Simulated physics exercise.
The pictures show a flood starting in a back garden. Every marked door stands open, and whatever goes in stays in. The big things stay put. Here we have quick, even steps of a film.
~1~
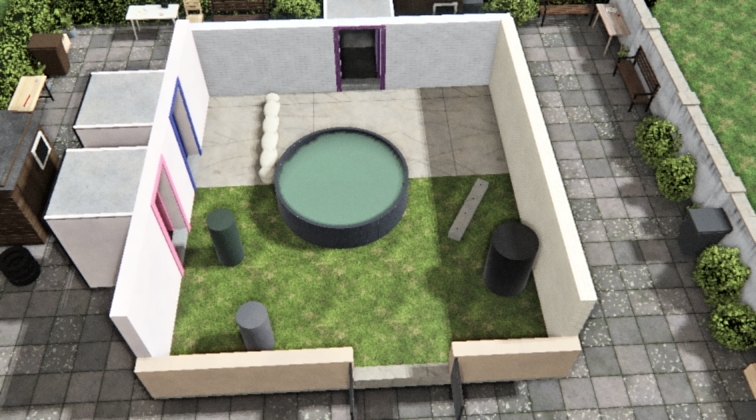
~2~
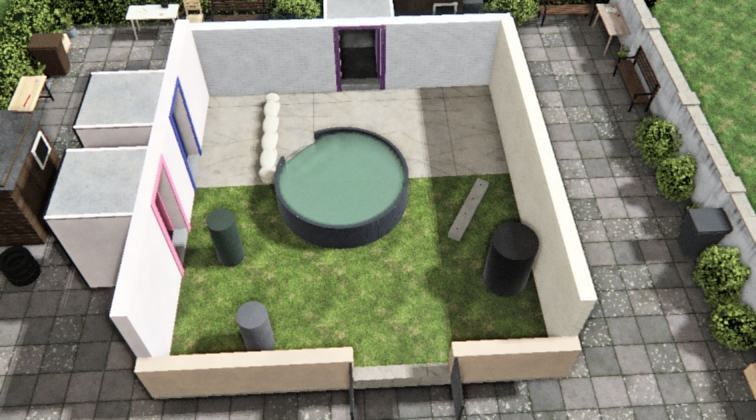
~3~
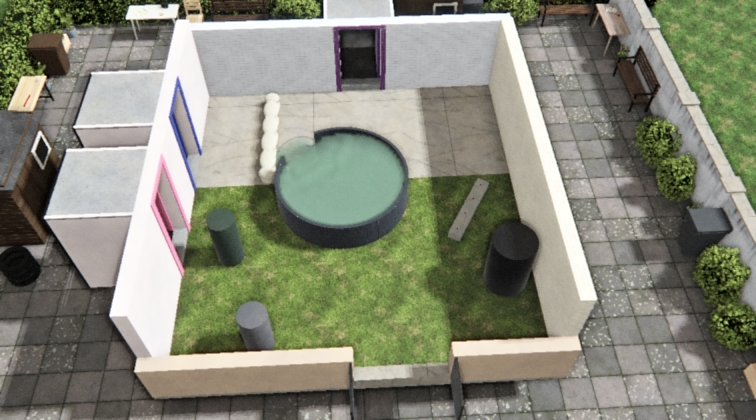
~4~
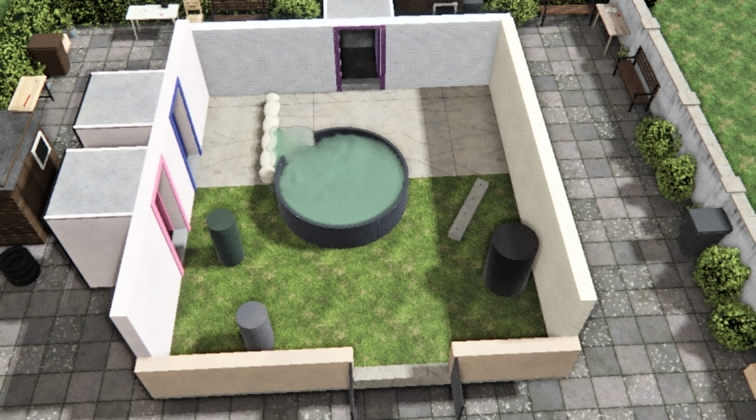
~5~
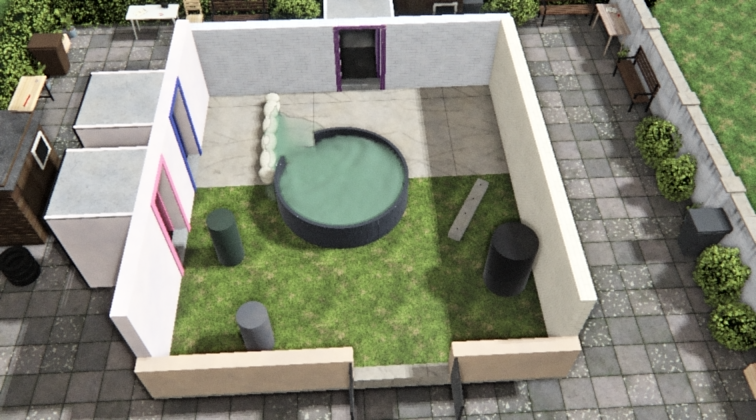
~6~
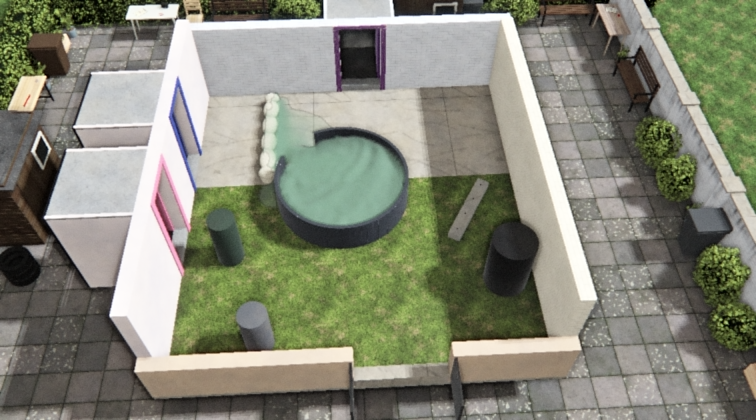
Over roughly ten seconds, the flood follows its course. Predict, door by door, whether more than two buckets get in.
My prediction: The blue door gets two buckets or fewer; the pink door gets two buckets or fewer; the purple door gets two buckets or fewer.
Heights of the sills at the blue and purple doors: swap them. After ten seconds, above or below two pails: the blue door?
Short answer: Blue door does not get swamped.
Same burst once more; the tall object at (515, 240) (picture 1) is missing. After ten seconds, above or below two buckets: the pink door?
One by one: Pink remains below.
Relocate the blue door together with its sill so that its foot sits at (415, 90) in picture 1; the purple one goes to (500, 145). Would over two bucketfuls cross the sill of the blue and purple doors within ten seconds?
Well, going one at a time, the blue one comes in under it while the purple one comes in under it.
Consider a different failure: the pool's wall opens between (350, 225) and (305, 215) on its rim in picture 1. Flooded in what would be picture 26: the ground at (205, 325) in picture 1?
At that place: Under water.
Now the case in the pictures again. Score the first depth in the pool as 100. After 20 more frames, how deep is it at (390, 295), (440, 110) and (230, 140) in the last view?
0, 8 and 12 per cent, roughly.
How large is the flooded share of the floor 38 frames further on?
Estimate: Near 60 %.
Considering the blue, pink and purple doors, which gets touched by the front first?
That's the purple-painted one.
A moment on, water covers 15 % of the floor; the blue door not reached, the pink door not reached, the purple door wet at the sill, nothing in.
Next, water covers 30 % of the floor; the blue door wet at the sill, nothing in, the pink door not reached, the purple door wet at the sill, nothing in.
Then, water covers 45 % of the floor; the blue door wet at the sill, nothing in, the pink door not reached, the purple door wet at the sill, nothing in.
Later, water covers 60 % of the floor; the blue door under two buckets in, the pink door wet at the sill, nothing in, the purple door under two buckets in.
In the end, water covers 90 % of the floor; the blue door under two buckets in, the pink door wet at the sill, nothing in, the purple door under two buckets in.
